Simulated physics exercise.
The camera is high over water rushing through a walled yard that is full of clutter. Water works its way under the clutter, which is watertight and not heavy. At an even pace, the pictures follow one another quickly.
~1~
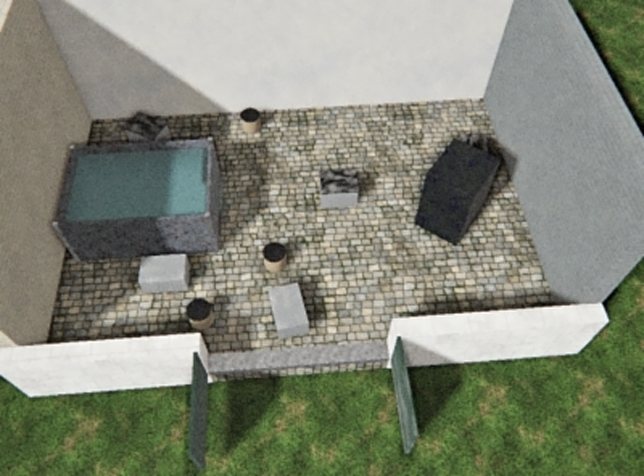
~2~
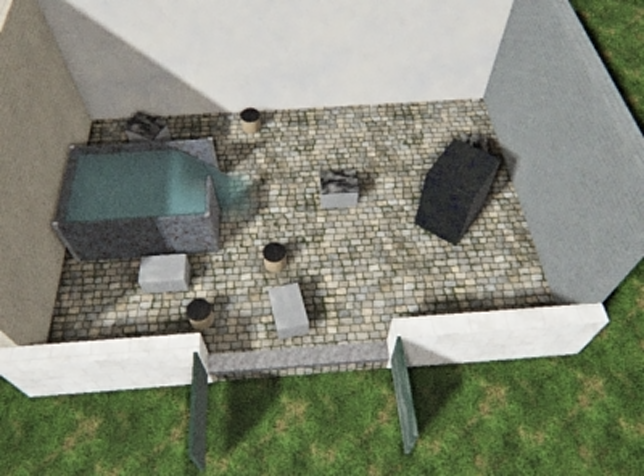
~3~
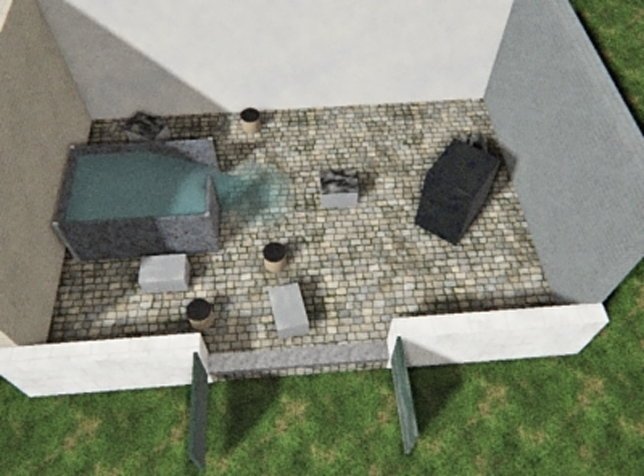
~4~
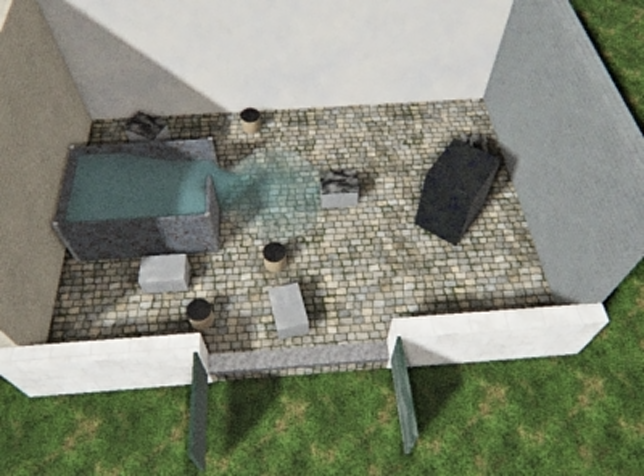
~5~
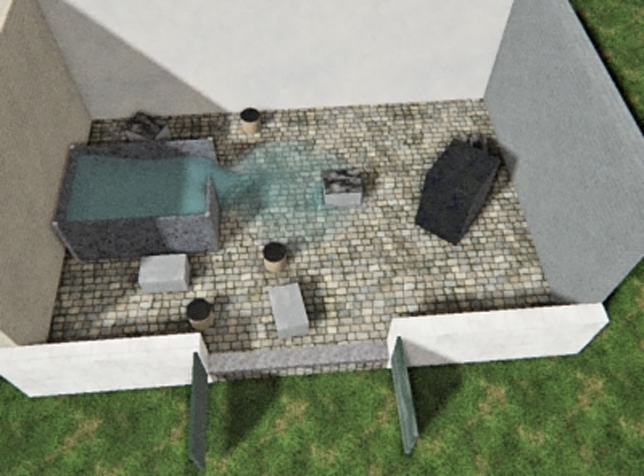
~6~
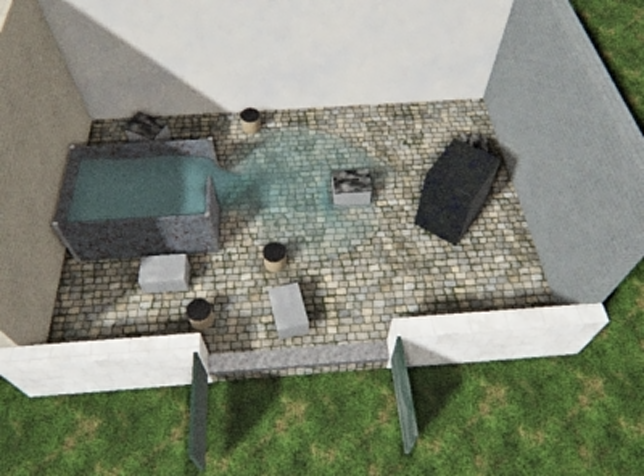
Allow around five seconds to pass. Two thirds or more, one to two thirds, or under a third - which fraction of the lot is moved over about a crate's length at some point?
It stays below a third.
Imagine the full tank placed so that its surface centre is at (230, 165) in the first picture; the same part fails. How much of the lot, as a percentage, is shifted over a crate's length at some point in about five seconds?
I make it 20 per cent.
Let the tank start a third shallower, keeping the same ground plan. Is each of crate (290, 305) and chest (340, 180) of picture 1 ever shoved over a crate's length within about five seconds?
First: Shy of that; second: At least that much.
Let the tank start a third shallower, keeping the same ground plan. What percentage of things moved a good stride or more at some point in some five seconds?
About 10 %.
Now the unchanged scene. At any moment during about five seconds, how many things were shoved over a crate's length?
The total is 2.
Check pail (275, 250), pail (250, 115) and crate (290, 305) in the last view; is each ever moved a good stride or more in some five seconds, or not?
Taking them in turn, the first stayed within range, the second stayed within range, and the third stayed within range.
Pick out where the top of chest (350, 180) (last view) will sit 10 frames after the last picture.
About (437, 155).
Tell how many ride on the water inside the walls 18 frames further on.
Counted: 1.
A moment on, 1 of 8 are well off their spots; 0 afloat.
Next, 1 of 8 are well off their spots; 0 afloat.
Later, 2 of 8 are well off their spots; 1 afloat.
In the end, 2 of 8 are well off their spots, and 2 have been at some point; 2 afloat.
